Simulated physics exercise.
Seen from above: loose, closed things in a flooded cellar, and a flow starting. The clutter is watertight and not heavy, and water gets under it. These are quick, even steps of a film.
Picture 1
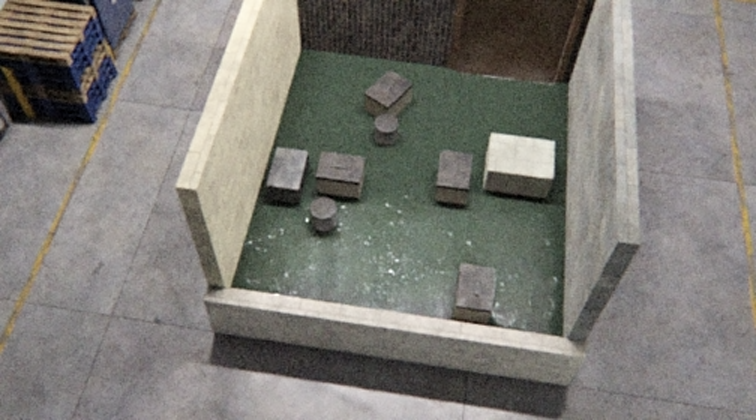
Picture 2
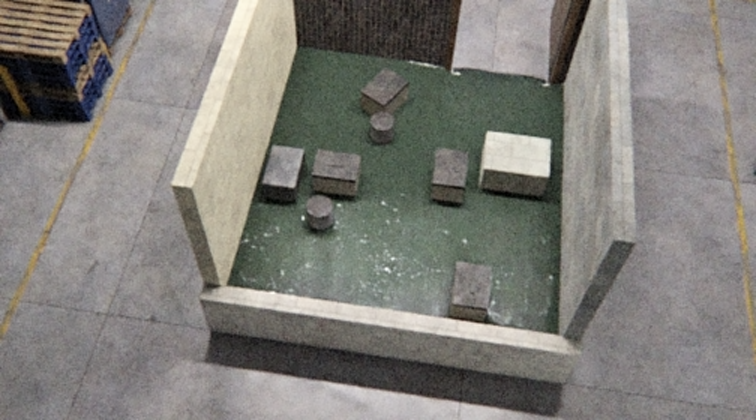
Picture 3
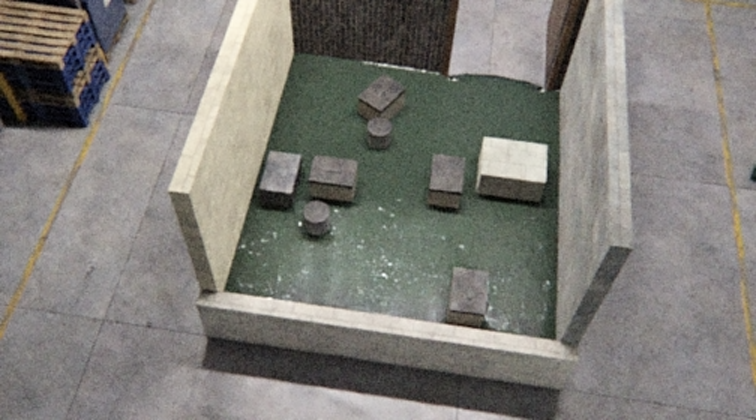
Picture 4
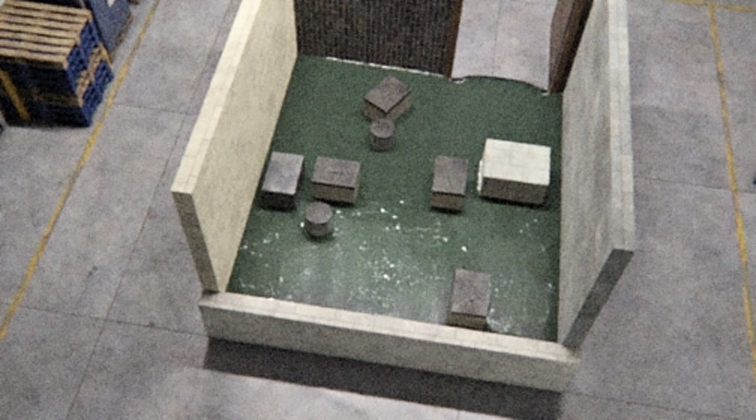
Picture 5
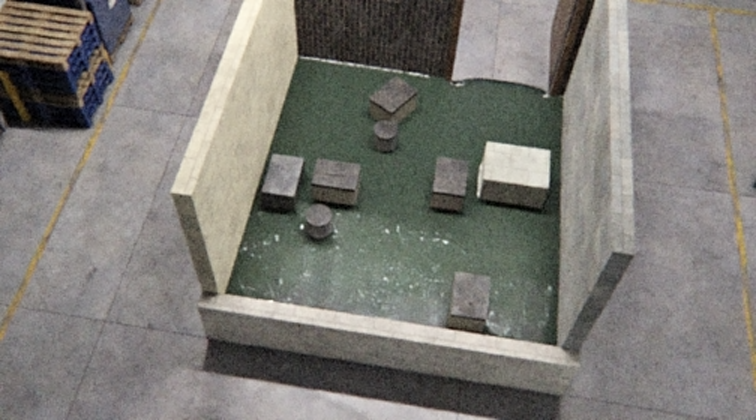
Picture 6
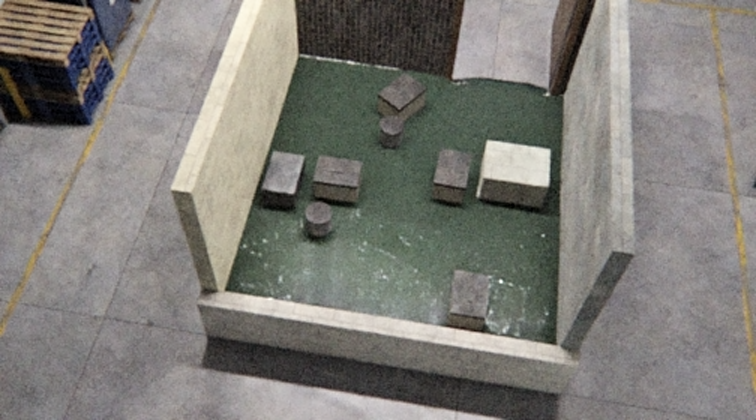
The video shows, from above, dark and pale blocks and two small cylinders on a wet green floor inside a walled enclosure; a gap opens in the back wall, then the rearmost block and nearby cylinder drift slightly right.
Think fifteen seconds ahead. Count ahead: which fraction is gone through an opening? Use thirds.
It is from one to two thirds.
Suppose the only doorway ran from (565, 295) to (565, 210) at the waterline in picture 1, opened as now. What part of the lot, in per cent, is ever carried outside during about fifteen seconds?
Roughly 40 per cent.
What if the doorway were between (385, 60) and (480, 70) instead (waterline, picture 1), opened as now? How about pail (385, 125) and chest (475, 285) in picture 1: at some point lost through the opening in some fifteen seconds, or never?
One after the other: Carried outside, kept in.
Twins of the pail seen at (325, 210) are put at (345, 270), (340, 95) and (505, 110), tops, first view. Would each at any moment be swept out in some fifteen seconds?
As listed: Inside, yes, gone.
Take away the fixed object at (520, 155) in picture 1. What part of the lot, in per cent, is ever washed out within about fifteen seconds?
I make it 40 per cent.
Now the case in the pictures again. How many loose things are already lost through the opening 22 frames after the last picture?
I count 3.
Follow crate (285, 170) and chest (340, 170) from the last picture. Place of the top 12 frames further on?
Roughly at (301, 148) and (377, 134).
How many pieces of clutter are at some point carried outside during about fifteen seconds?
4 of them.
A moment on, 0 of 7 are out; 7 afloat.
Next, 3 of 7 are out; 4 afloat.
Later, 3 of 7 are out; 4 afloat.
In the end, 4 of 7 are out; 3 afloat.
